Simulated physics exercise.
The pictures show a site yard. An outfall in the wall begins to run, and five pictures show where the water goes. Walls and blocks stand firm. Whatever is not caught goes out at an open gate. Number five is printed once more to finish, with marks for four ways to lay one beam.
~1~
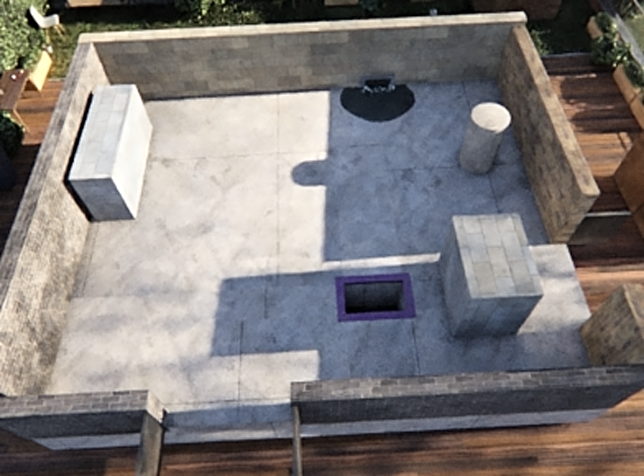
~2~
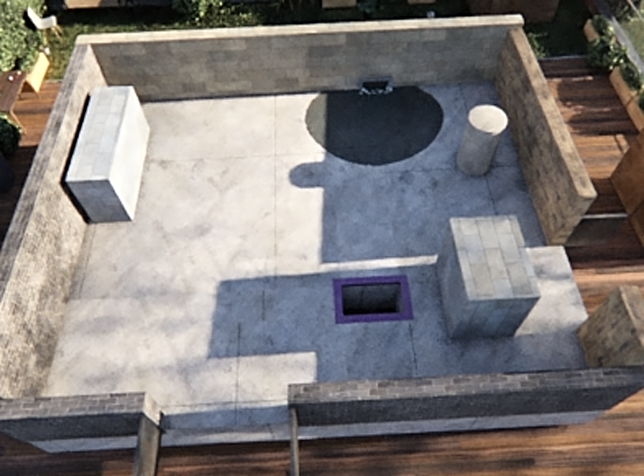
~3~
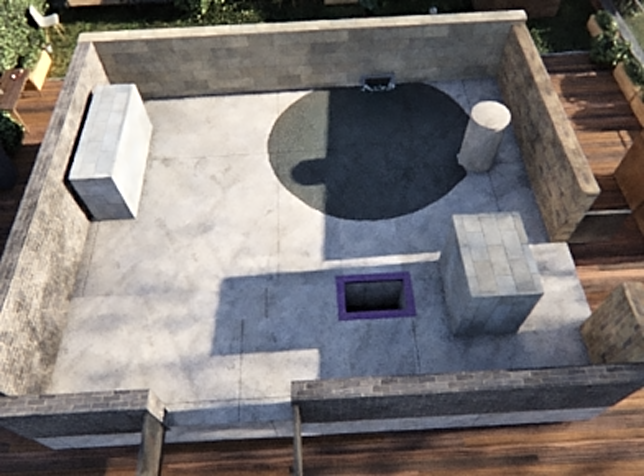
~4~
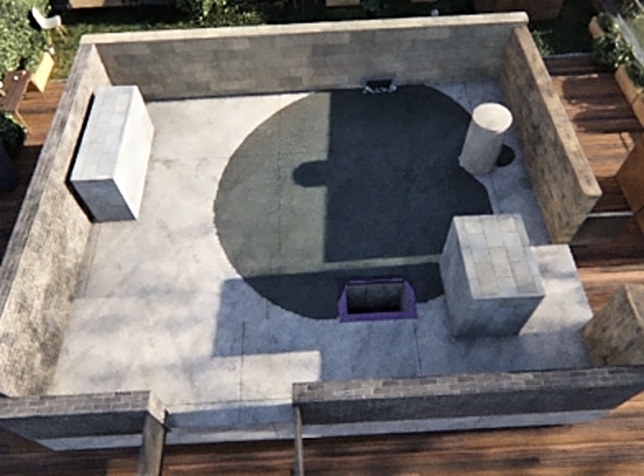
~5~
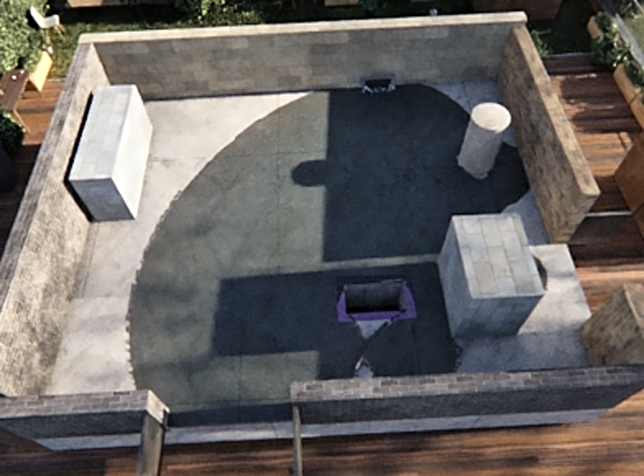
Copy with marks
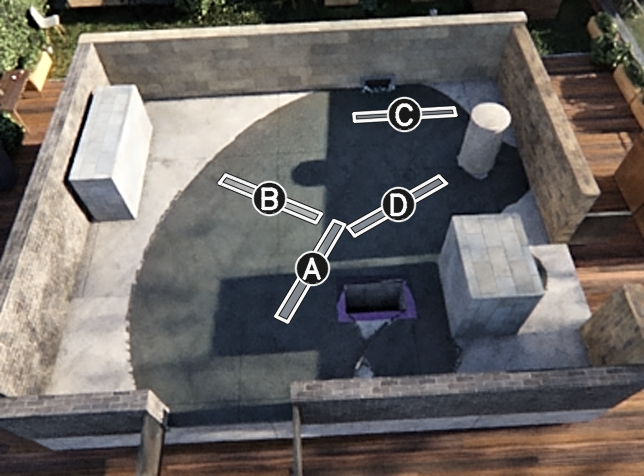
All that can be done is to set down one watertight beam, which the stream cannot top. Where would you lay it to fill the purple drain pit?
Go for B.
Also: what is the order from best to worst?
Best to worst: B, A, C, D.
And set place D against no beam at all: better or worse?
Worse.
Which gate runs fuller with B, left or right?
The left gate.
In white, A from (281, 319) to (339, 222); B from (222, 179) to (318, 218); C from (354, 117) to (454, 111); D from (351, 231) to (442, 179).
With A, about 36 % of the stream goes into the purple drain pit, about 63 % out by the gates.
With B, about 53 % of the stream goes into the purple drain pit, about 46 % out by the gates.
With C, about 13 % of the stream goes into the purple drain pit, about 86 % out by the gates.
With D, about 9 % of the stream goes into the purple drain pit, about 90 % out by the gates.
